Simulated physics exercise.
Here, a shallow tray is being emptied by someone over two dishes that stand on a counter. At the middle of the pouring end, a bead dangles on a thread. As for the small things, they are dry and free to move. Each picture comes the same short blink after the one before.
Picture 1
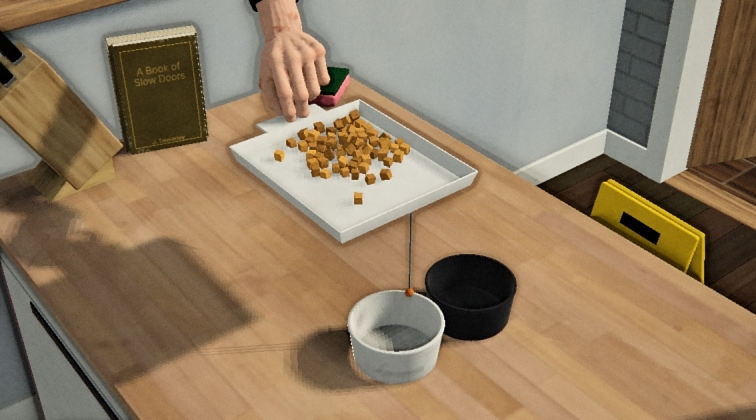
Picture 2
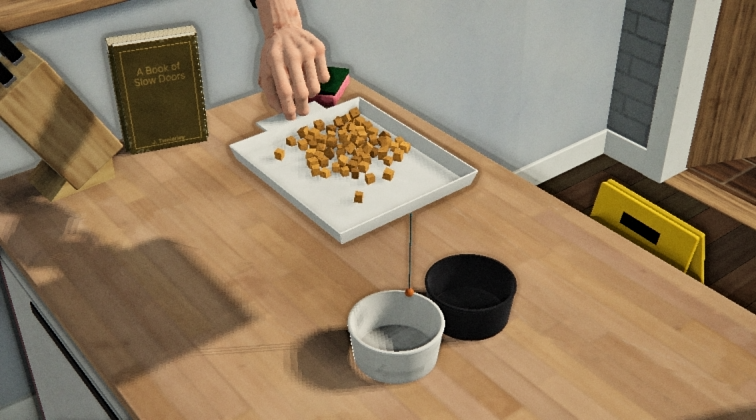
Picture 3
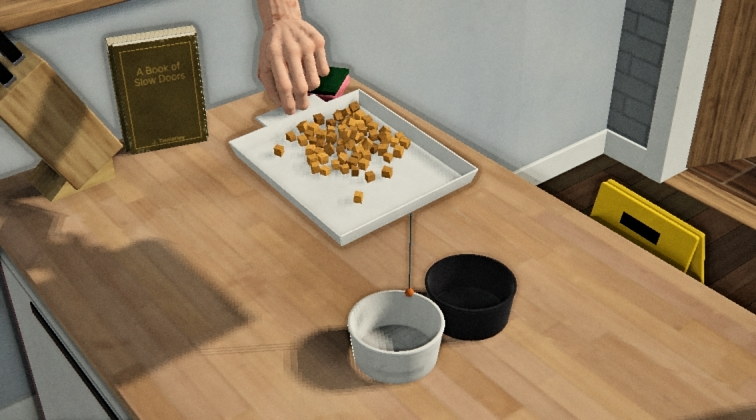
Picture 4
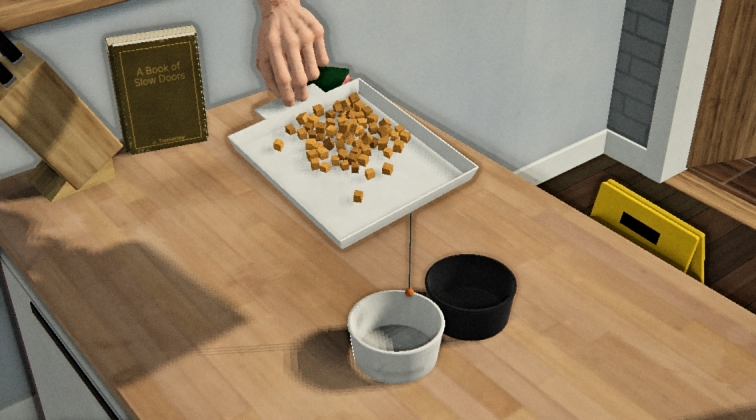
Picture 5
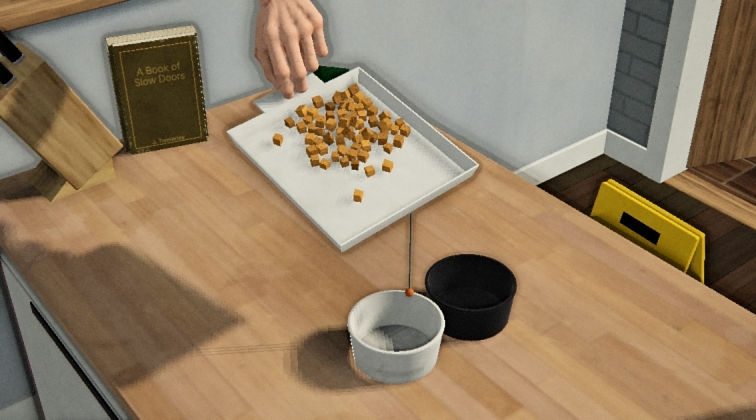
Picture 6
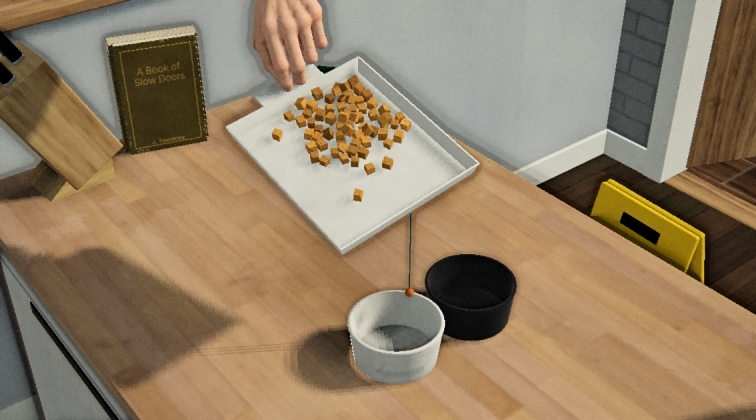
A hand slowly tilts a white tray of small orange-brown cubes above two bowls.
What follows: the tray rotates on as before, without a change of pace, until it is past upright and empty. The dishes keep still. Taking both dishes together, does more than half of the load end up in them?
No.
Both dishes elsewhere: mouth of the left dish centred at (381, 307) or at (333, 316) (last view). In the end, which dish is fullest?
First try: The left-side dish; second try: The left-side dish.
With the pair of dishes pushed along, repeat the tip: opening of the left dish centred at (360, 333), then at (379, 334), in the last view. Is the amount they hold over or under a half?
In the first position a majority, in the second a majority.
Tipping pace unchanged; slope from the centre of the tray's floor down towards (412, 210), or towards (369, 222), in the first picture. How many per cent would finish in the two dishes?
I'd say some 50 in a hundred at first, then 40 in a hundred.
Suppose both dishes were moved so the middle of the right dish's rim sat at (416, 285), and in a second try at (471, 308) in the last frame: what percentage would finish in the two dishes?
The first try gives 70 per cent, the second 40 per cent.
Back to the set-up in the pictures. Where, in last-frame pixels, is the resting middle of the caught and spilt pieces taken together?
Roughly pixel (353, 379).
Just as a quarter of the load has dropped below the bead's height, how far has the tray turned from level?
Near 75 degrees.
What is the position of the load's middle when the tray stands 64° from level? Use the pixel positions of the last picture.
Near (348, 235).
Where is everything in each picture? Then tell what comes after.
In the first picture, corners of the pouring end near (342, 228) and (471, 171), level; middle of the load near (351, 150), croutons; left dish near (426, 359); right dish near (500, 317); bead on its thread near (409, 292).
In the second picture, corners of the pouring end near (342, 229) and (471, 170), level; middle of the load near (351, 149).
In the third picture, corners of the pouring end near (342, 232) and (471, 169), tipped barely, lowest at the left corner; middle of the load near (351, 145).
In the fourth picture, corners of the pouring end near (342, 236) and (472, 167), tipped a little, lowest at the left corner; middle of the load near (351, 139).
In the fifth picture, corners of the pouring end near (342, 240) and (472, 164), tipped a little, lowest at the left corner; middle of the load near (350, 133).
In the sixth picture, corners of the pouring end near (342, 244) and (472, 163), tipped clearly, lowest at the left corner; middle of the load near (350, 127); left dish near (426, 359); right dish near (500, 317).
Shortly afterwards, tray tipped steeply; the bulk on the tray; only a few outside both; a little in the air.
Next, tray tipped past a quarter turn; near half on the tray; a little in the left dish; near a third outside both; only a few in the air.
Some moments later, tray tipped past a quarter turn; near a third in the left dish; near two thirds outside both.
In the end, tray tipped past a quarter turn; near a third in the left dish; none at all in the right dish; near two thirds outside both.
